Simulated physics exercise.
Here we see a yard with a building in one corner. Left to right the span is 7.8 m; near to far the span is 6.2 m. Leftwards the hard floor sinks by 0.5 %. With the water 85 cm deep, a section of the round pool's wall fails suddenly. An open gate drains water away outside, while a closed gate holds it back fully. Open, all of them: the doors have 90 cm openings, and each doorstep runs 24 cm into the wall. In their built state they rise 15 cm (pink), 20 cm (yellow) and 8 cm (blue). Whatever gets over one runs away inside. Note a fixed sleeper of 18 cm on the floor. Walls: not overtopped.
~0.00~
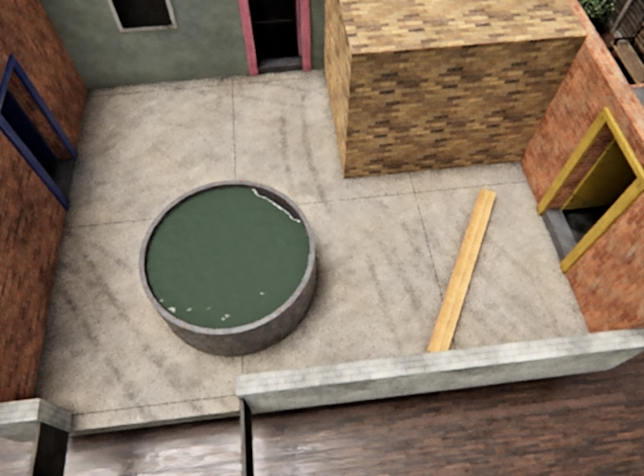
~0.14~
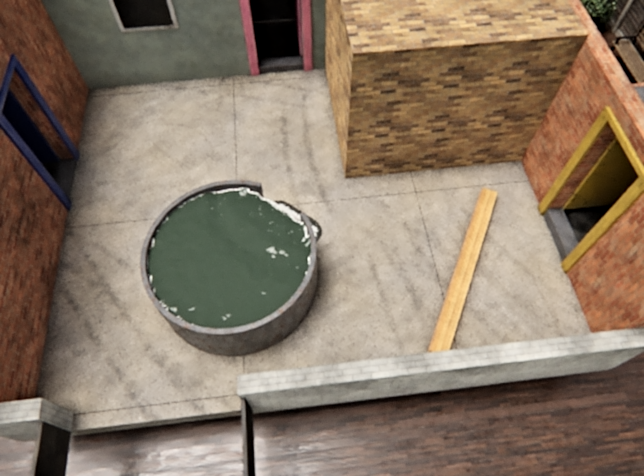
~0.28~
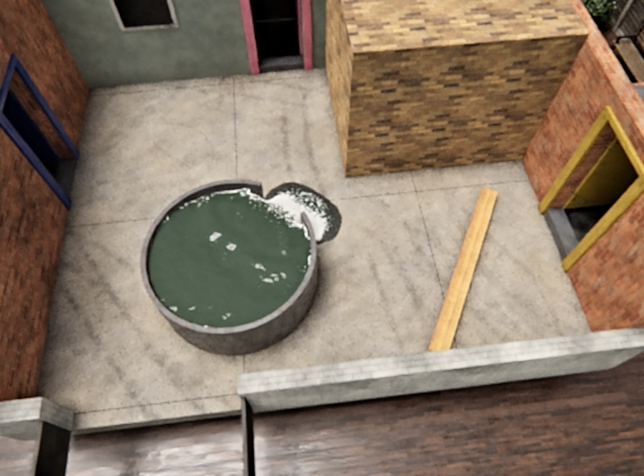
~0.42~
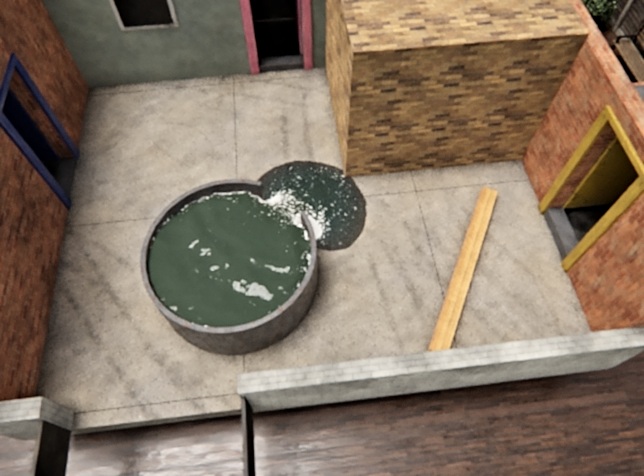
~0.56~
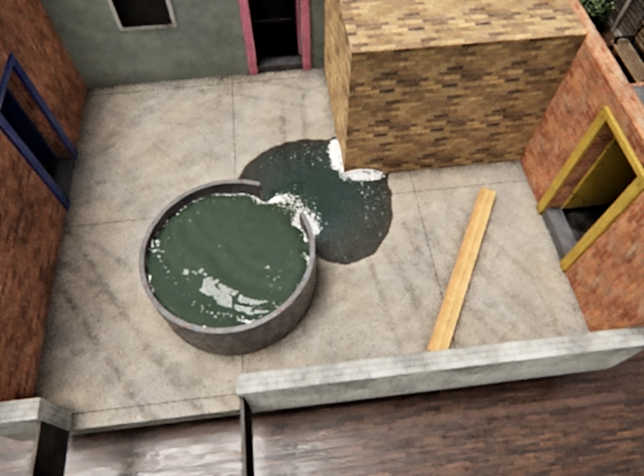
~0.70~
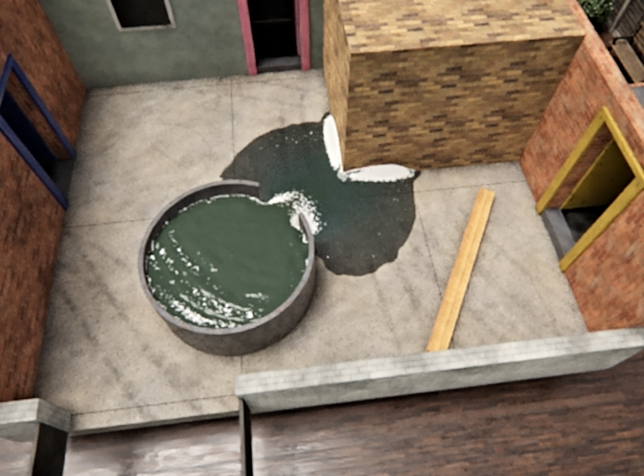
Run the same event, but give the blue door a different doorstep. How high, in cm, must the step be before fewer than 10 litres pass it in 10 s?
About 7 cm.
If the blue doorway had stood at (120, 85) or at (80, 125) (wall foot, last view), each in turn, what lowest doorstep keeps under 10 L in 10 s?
You'd want about 12.0 cm there first, then about 14.0 cm.
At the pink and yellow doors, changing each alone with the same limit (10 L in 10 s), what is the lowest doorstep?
About 36 cm at pink and about 12.0 cm at yellow.
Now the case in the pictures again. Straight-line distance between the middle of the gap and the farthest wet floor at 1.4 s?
Distance from gap: Approx. 4.2 m.
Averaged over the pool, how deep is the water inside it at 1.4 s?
I'd put it near 61 cm.
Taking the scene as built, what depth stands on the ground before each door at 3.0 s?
Door depths (cm): Pink = 29, yellow = 11, blue = 0.
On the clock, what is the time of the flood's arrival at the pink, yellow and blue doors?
Front log: Pink = 1.3 s, yellow = 1.8 s, blue = 4.0 s.
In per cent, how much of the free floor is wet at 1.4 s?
About 30 per cent.
After 1.4 s water covers 30 % of the floor, deepest (45 cm) near (316, 71); it has not reached the blue door.
After 3.0 s water covers 45 % of the floor, deepest (32 cm) near (525, 184); it has not reached the blue door.
After 10.0 s water covers 95 % of the floor, deepest (17 cm) near (567, 351); 8 cm at the blue door, 5 litres in over its 8 cm doorstep.
At the blue door as built, the water arrived by 4.0 s and peaked near 10 cm at 6.0 s.
With a doorstep of 6.5 cm, 16 litres would have come in within the 10 s; with 8 cm, 5 litres. So under 10 litres takes about 7 cm.
